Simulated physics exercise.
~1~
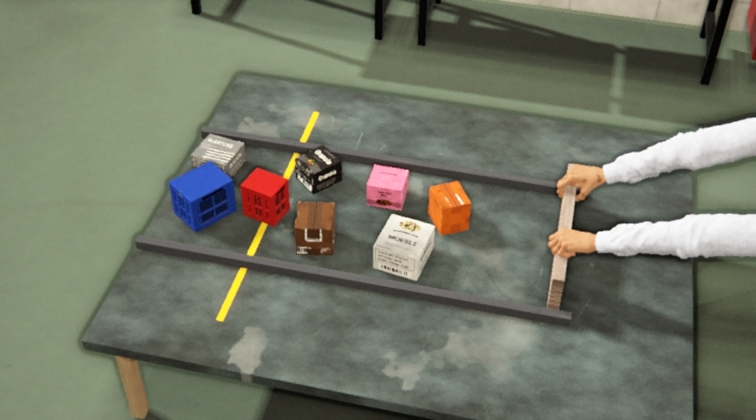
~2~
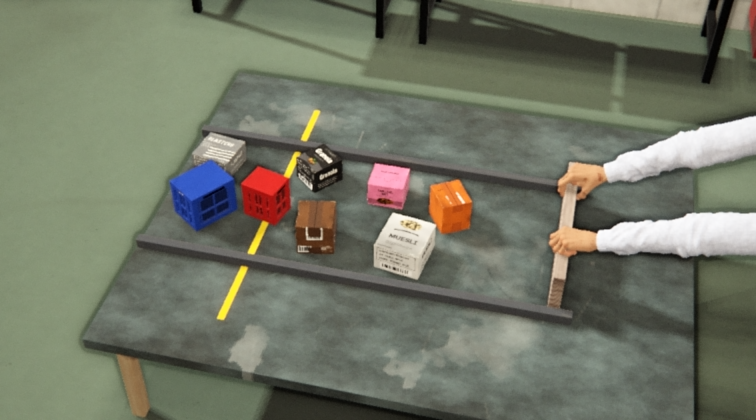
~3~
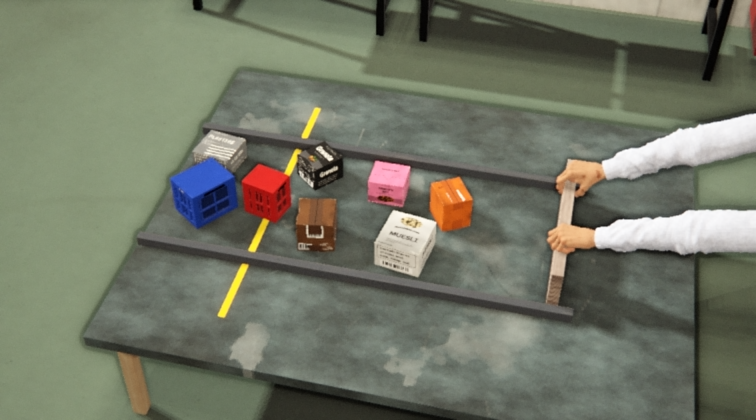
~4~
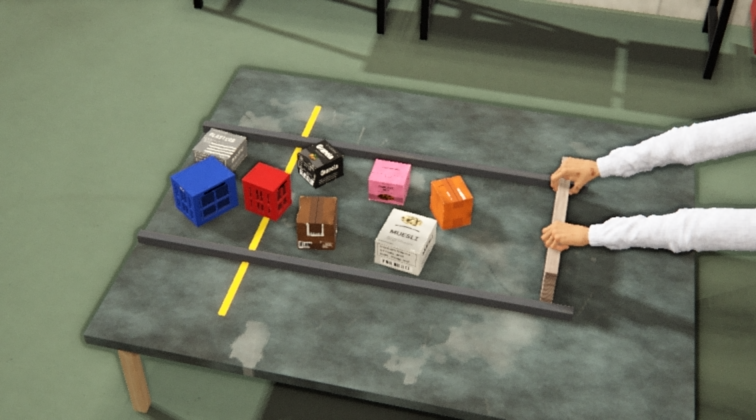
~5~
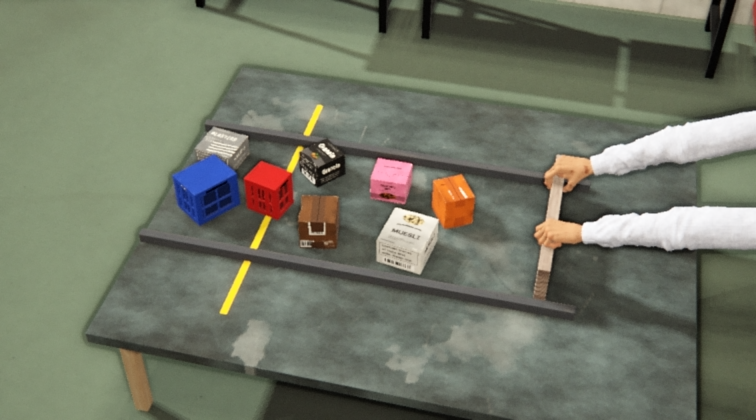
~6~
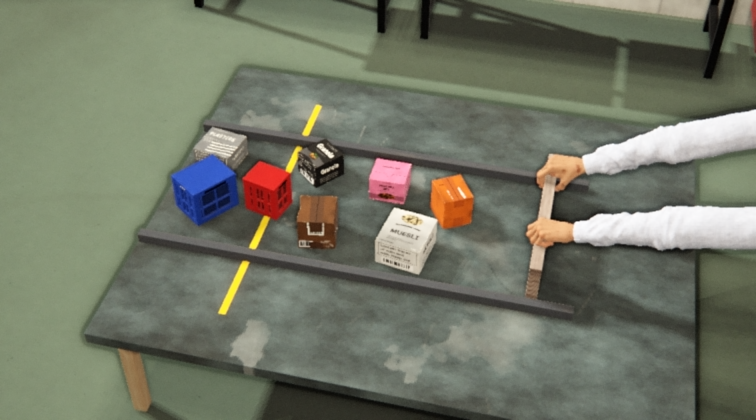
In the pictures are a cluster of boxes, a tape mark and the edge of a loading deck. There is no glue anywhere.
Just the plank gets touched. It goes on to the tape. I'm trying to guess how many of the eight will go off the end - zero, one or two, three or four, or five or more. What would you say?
The count that fall off is at least one and at most two.
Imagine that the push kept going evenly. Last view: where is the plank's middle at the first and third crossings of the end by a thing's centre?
The middle sits near (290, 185) at the first moment and near (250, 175) at the second.
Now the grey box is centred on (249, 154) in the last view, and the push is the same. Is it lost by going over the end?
Starting there, it falls away.
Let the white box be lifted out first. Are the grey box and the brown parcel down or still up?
The grey box falls, the brown parcel holds on.
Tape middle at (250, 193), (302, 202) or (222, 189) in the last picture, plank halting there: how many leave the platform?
Tallies in the order given: 2, 0, 4.
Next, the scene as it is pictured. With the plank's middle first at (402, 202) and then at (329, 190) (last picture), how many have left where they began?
One spot: 3. Other spot: 6.
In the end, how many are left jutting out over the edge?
Things overhanging at the end: 1.
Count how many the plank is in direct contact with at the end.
2 end up touching it.
Soon after, none off yet; grey box at rest near (221, 151); blue crate at rest near (206, 190); red crate at rest near (268, 191).
Then, none off yet; grey box at rest near (221, 151); blue crate at rest near (206, 190); red crate moving near (265, 190).
By the end, the number that fall off is one or two; fallen, grey box.
